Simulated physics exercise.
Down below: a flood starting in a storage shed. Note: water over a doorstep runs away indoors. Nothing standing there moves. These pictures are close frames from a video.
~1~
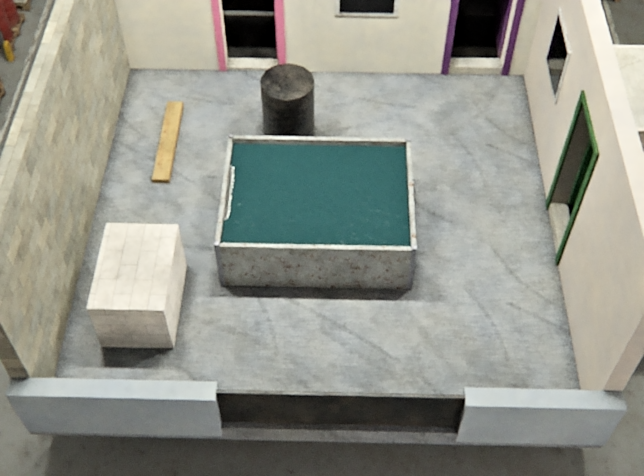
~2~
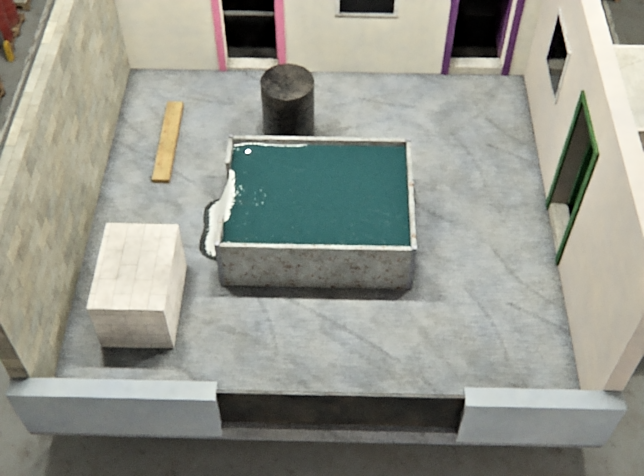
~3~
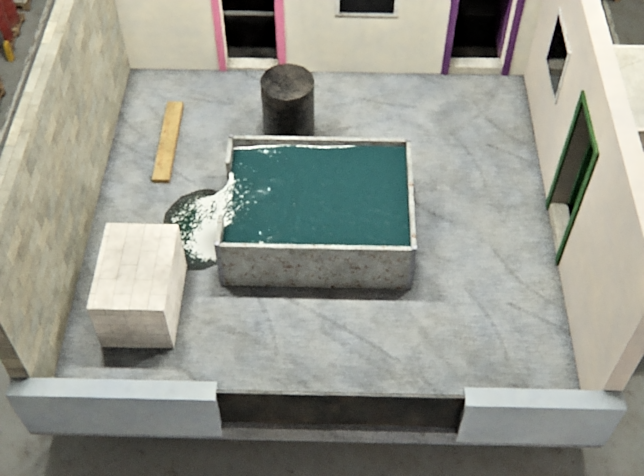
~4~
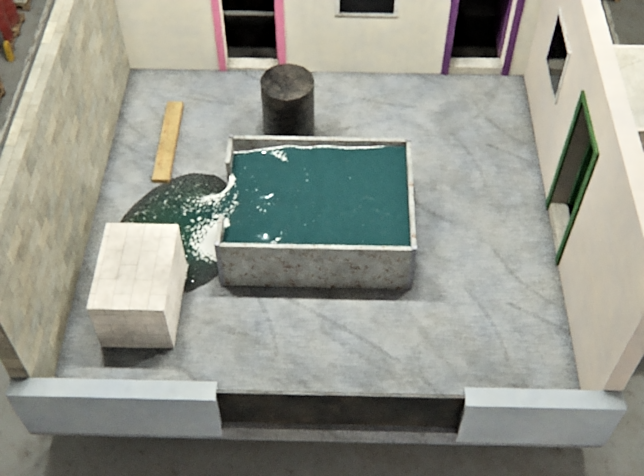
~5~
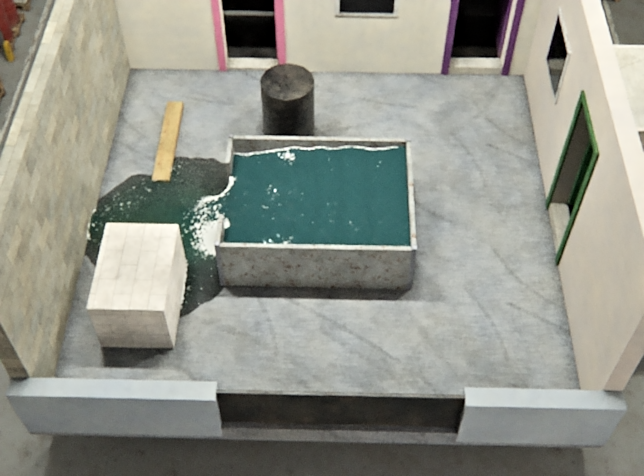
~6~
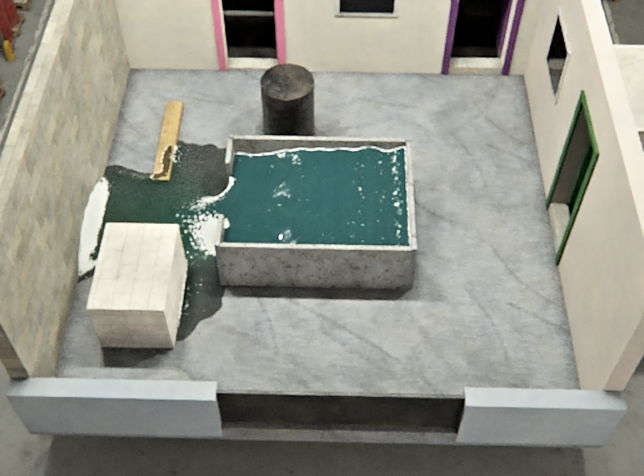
To begin with, an open tank of dark green water stands still on a grey floor between a pale block and a dark cylinder. Water then pours from its left side in white froth, spreads across the floor around the block, reaches the plank, and splashes against the left wall.
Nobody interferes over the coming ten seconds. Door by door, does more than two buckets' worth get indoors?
Outcome: Green door: Two buckets or fewer. Purple door: Two buckets or fewer. Pink door: More than two buckets.
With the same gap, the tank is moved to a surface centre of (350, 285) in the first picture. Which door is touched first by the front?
It's the door marked pink.
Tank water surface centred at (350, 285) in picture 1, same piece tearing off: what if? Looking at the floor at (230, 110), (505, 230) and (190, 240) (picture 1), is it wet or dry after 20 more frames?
I'd call them watered, still dry and watered, in the order asked.
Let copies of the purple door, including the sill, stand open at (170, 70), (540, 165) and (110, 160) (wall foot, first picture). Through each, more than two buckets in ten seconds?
Result per door, in the listed order - above the line, below the line, above the line.
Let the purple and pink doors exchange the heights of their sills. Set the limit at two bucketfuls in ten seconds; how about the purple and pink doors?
Per door, purple crosses the threshold; pink stays inside the limit.
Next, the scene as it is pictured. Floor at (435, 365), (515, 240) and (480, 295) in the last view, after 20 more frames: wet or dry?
Lab note, in the order given: Unwetted, unwetted, unwetted.
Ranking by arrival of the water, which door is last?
That would be the door marked green.
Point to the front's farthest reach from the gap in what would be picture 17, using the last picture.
Farthest reach: (131, 70).
A moment on, water covers 20 % of the floor; the green door not reached, the purple door not reached, the pink door not reached.
Next, water covers 25 % of the floor; the green door not reached, the purple door not reached, the pink door wet at the sill, nothing in.
Then, water covers 45 % of the floor; the green door not reached, the purple door not reached, the pink door under two buckets in.
Later, water covers 90 % of the floor; the green door wet at the sill, nothing in, the purple door wet at the sill, nothing in, the pink door over two buckets in.
In the end, water covers 100 % of the floor; the green door wet at the sill, nothing in, the purple door under two buckets in, the pink door over two buckets in.
